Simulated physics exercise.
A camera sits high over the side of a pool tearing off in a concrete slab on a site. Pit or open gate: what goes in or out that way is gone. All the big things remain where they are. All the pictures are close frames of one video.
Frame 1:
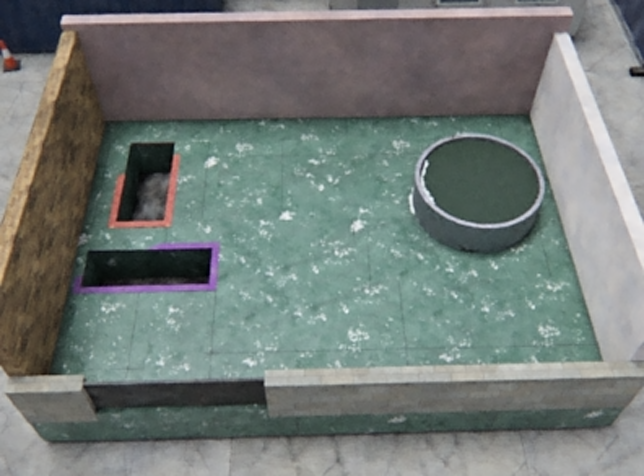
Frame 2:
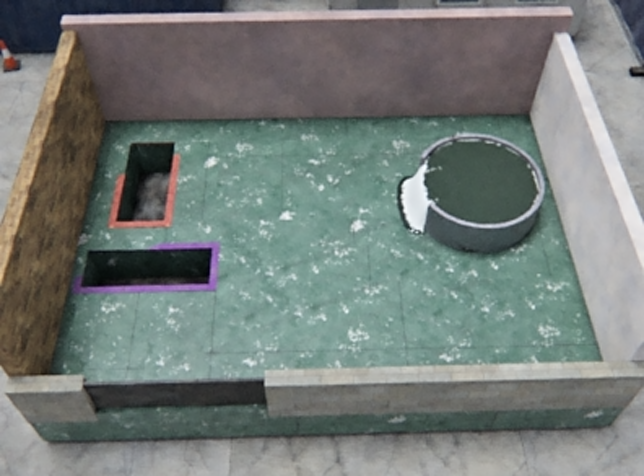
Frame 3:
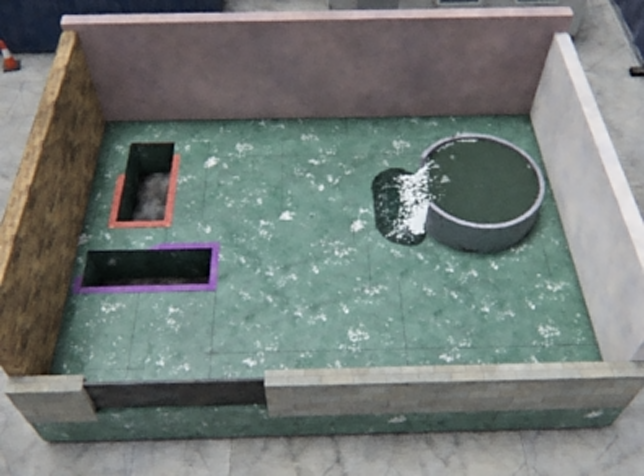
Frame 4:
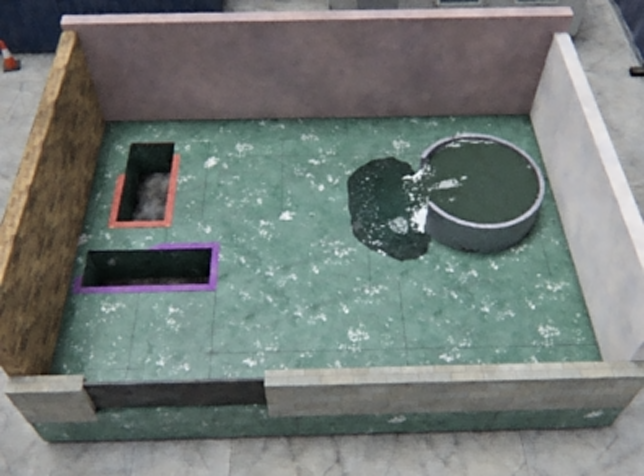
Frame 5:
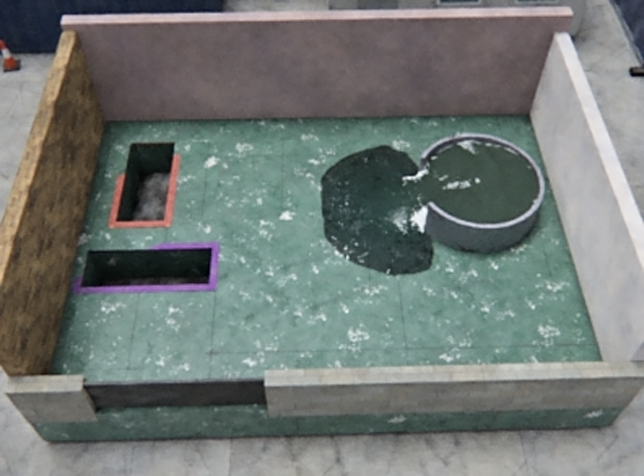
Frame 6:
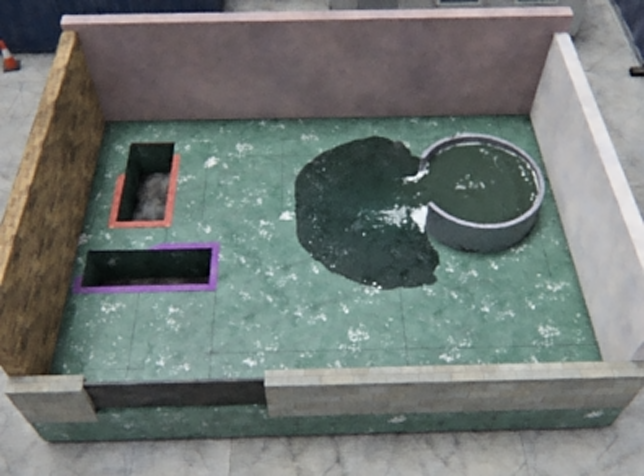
On a walled green slab with two rectangular pits on the left and a gap in the front wall, a round pool stands full at the right. Its left side opens and water gushes out in a white burst, then spreads leftward across the floor in a widening dark sheet.
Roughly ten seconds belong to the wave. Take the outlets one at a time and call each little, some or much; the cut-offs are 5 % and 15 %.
In order: The gate catches little; the red pit catches much; the purple pit catches much.
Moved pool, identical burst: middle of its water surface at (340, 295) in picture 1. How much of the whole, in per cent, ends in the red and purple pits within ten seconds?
Red about 2 %, purple about 60 %.
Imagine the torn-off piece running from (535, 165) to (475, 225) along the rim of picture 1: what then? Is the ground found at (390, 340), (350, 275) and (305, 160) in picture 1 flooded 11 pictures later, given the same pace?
In the order asked: Out of reach, out of reach, out of reach.
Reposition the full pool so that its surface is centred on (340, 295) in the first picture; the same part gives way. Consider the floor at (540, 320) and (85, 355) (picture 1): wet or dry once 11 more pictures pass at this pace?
Untouched, swamped.
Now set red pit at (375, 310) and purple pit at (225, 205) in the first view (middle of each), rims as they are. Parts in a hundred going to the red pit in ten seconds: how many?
The red pit takes 10 per cent.
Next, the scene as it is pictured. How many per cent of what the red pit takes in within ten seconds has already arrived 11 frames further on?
Roughly 5 %.
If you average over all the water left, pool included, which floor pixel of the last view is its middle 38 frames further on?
Centre: Close to (315, 231).
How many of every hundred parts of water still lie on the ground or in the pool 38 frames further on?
I'd say around 66 per cent.
A moment on, water covers 30 % of the floor; the gate 0 %, the red pit 0 %, the purple pit 0 %.
Next, water covers 45 % of the floor; the gate 0 %, the red pit 2 %, the purple pit 3 %.
Then, water covers 60 % of the floor; the gate 0 %, the red pit 10 %, the purple pit 7 %.
Later, water covers 65 % of the floor; the gate 0 %, the red pit 21 %, the purple pit 13 %.
In the end, water covers 60 % of the floor; the gate 0 %, the red pit 30 %, the purple pit 23 %.
